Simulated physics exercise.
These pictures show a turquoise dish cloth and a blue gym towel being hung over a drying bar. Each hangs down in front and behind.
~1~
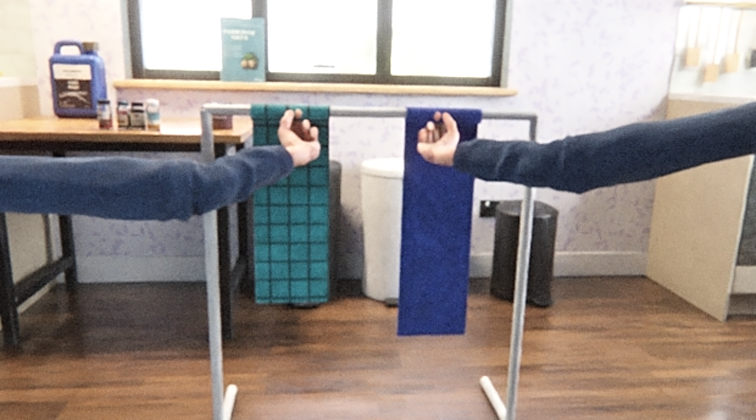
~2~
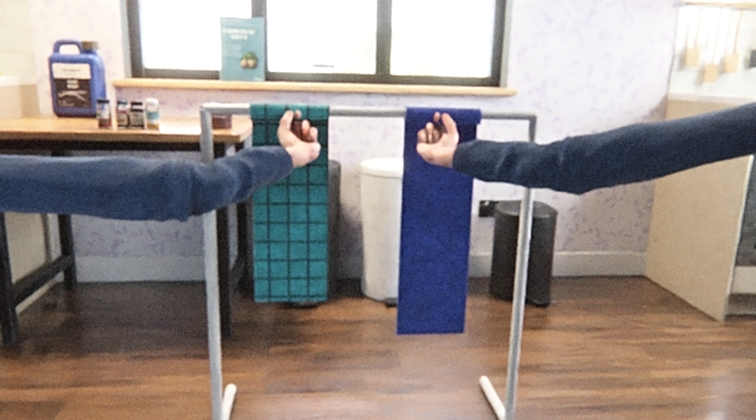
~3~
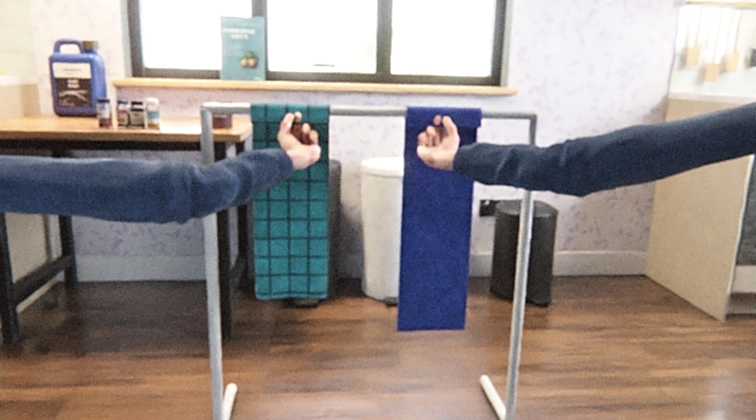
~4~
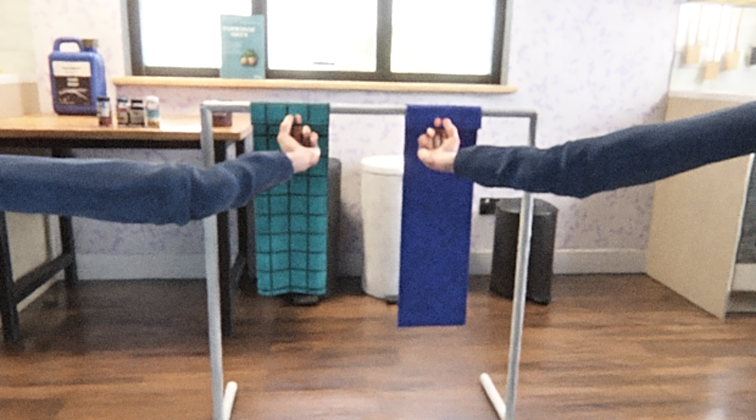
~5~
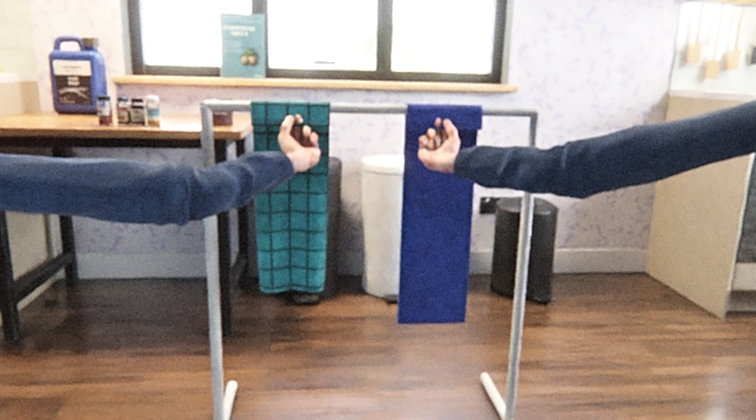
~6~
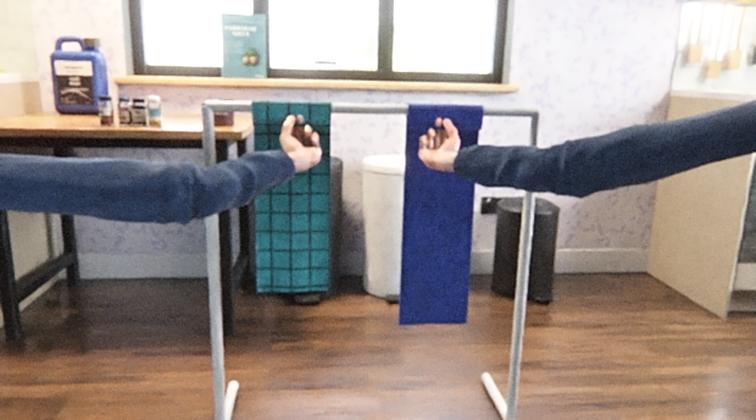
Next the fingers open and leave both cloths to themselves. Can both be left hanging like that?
As it turns out, the turquoise dish cloth slips to the floor, the blue gym towel is pulled off by its long side.
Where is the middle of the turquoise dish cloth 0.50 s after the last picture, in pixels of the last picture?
At about (295, 397).
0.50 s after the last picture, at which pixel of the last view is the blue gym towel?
At about (429, 395).
Then, 0.28 s on from there, dish cloth clear of the rail and dropping near (293, 240); gym towel clear of the rail and dropping near (437, 251).
Then, 0.50 s on from there, dish cloth clear of the rail and dropping near (295, 397); gym towel clear of the rail and dropping near (429, 395).
Then, 0.70 s on from there, dish cloth in a heap on the floor; gym towel in a heap on the floor.
In the end, dish cloth in a heap on the floor; gym towel in a heap on the floor. The turquoise dish cloth is pulled off by its long side and the blue gym towel slides off.
